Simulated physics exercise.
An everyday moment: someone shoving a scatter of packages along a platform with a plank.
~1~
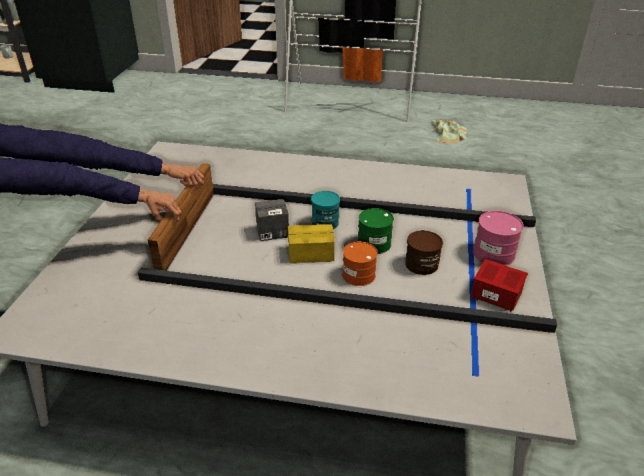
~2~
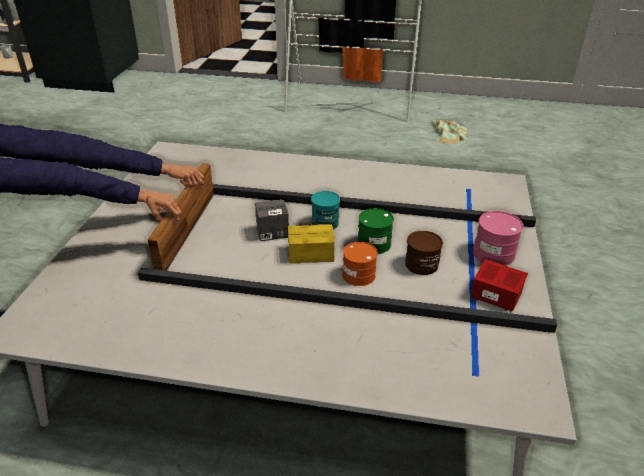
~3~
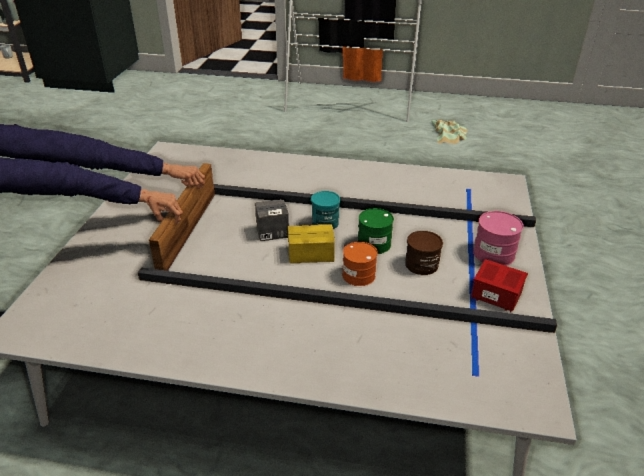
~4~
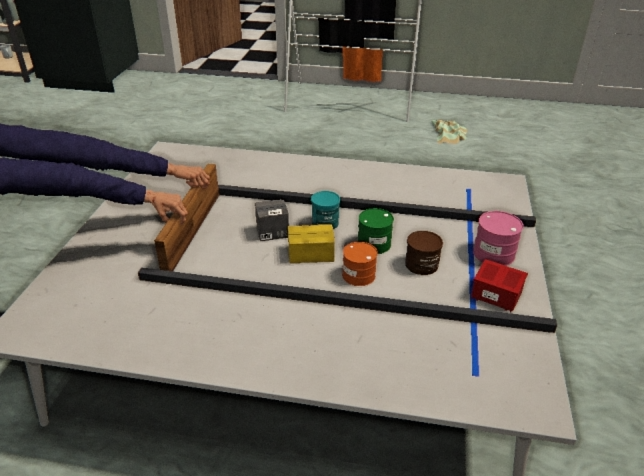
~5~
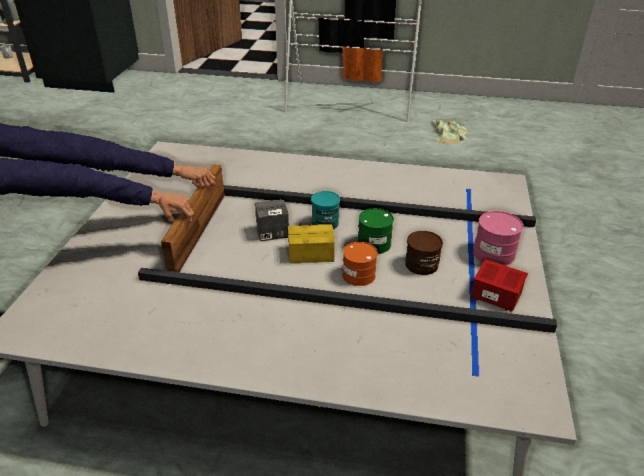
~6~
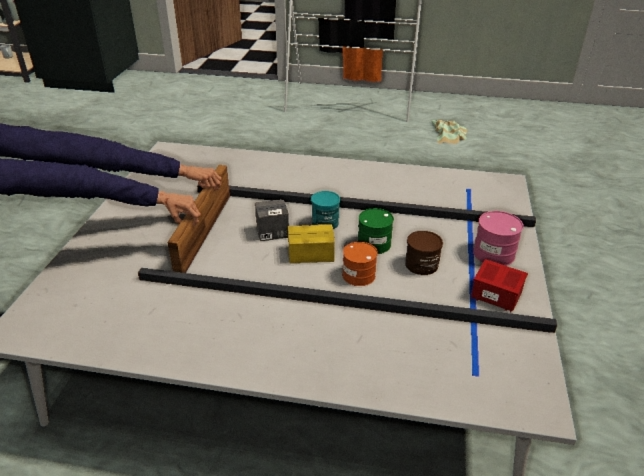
The footage shows two hands holding a wooden plank at the left of a table and sliding it slightly right between two dark rails, while the colourful canisters and boxes ahead of it, some near a blue tape line, stay still.
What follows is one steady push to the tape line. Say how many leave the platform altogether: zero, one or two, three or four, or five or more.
The number that fall off is one or two.
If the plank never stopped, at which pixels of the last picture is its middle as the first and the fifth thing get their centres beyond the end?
About (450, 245), then (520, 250).
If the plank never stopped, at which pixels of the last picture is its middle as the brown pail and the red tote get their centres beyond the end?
Its middle is around (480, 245) and around (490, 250).
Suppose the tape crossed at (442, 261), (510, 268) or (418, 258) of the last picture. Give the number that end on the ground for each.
Down on the ground: 0, 4 and 0.
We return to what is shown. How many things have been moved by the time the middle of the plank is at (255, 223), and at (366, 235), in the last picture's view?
1 and 6.
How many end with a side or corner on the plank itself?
The number is 4.
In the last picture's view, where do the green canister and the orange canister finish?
Near (523, 245) and (493, 287).
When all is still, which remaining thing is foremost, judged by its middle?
The brown pail ends nearest.
A little later, none off yet; pink canister at rest near (498, 238); red tote at rest near (499, 285); brown pail at rest near (423, 253).
When it is over, the number that fall off is one or two; down, pink canister.
